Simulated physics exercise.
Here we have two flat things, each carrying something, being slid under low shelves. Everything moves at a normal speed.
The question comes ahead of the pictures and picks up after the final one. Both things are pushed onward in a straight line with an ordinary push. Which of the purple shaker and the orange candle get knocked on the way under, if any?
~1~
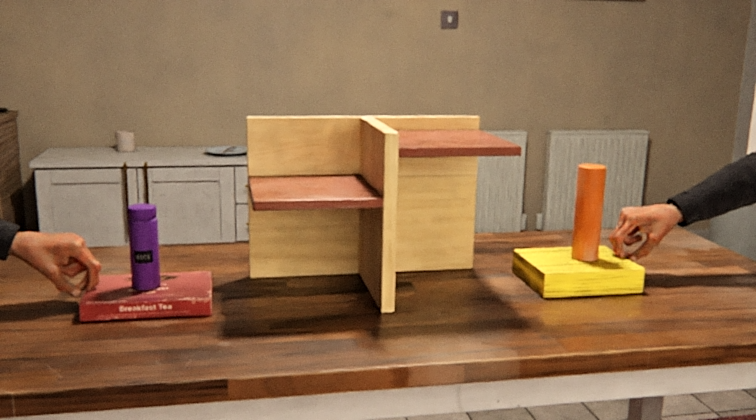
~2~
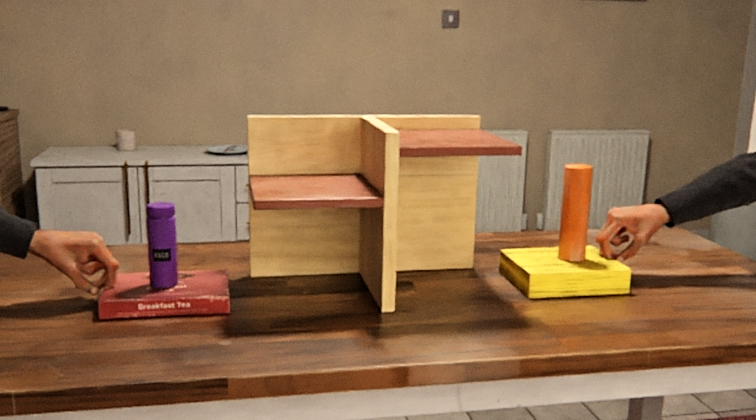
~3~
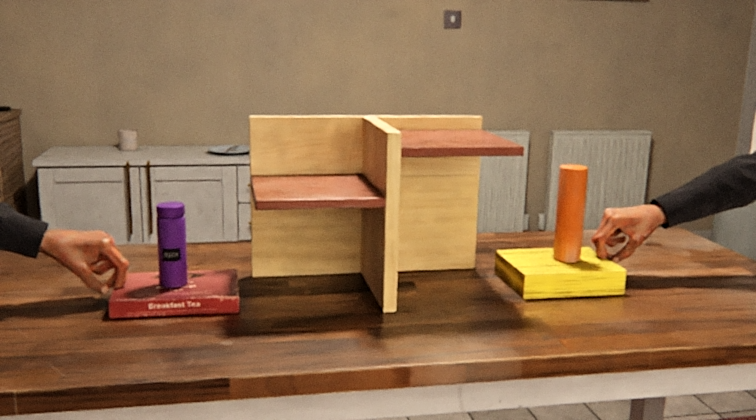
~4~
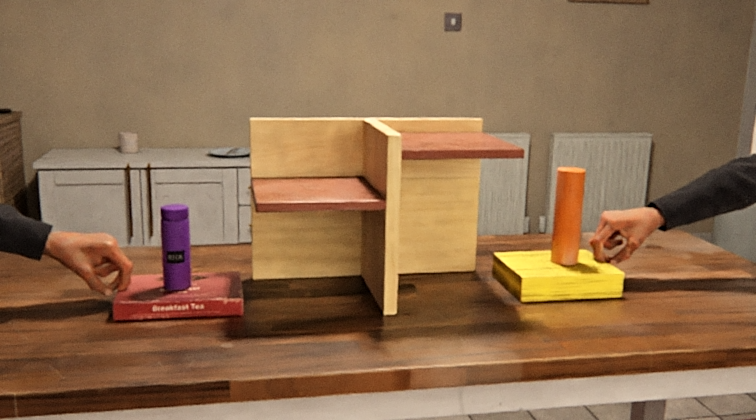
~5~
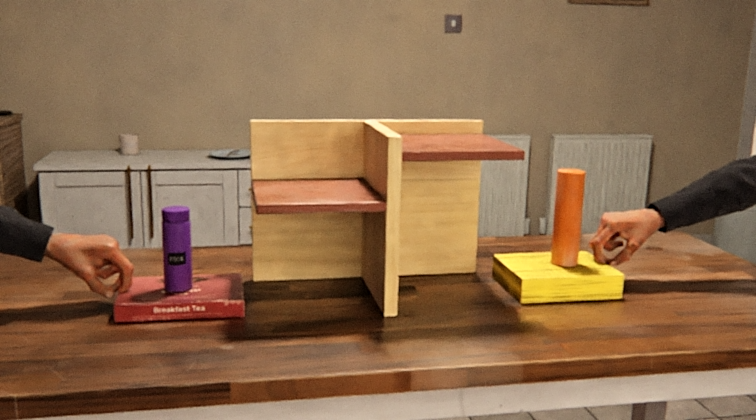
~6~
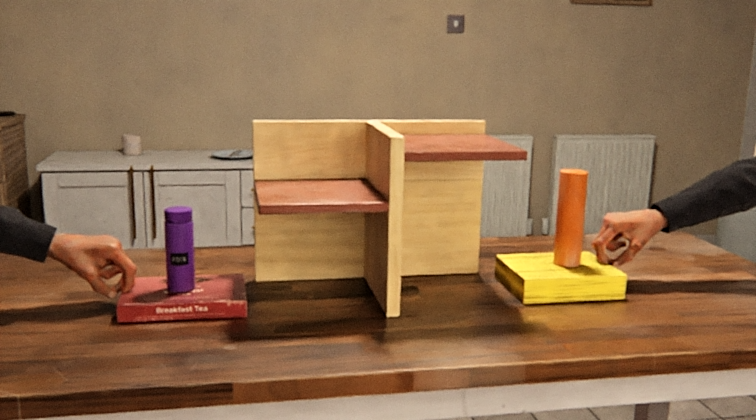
Knocked or not: Purple shaker - no, orange candle - no.
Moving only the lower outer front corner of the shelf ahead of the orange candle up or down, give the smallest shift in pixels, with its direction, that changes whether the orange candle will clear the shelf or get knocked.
You'd need to go down by close to 24 pixels.
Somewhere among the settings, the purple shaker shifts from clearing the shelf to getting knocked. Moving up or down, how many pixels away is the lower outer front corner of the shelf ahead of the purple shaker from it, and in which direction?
It would take a shift of about 8 pixels, down.
Then, 0.86 s on from there, purple shaker riding along near (222, 248); orange candle riding along near (530, 220).
Then, 1.58 s on from there, purple shaker riding along near (269, 247); orange candle riding along near (481, 221).
In the end, the purple shaker passes below, near (311, 246); the orange candle passes below, near (460, 222).
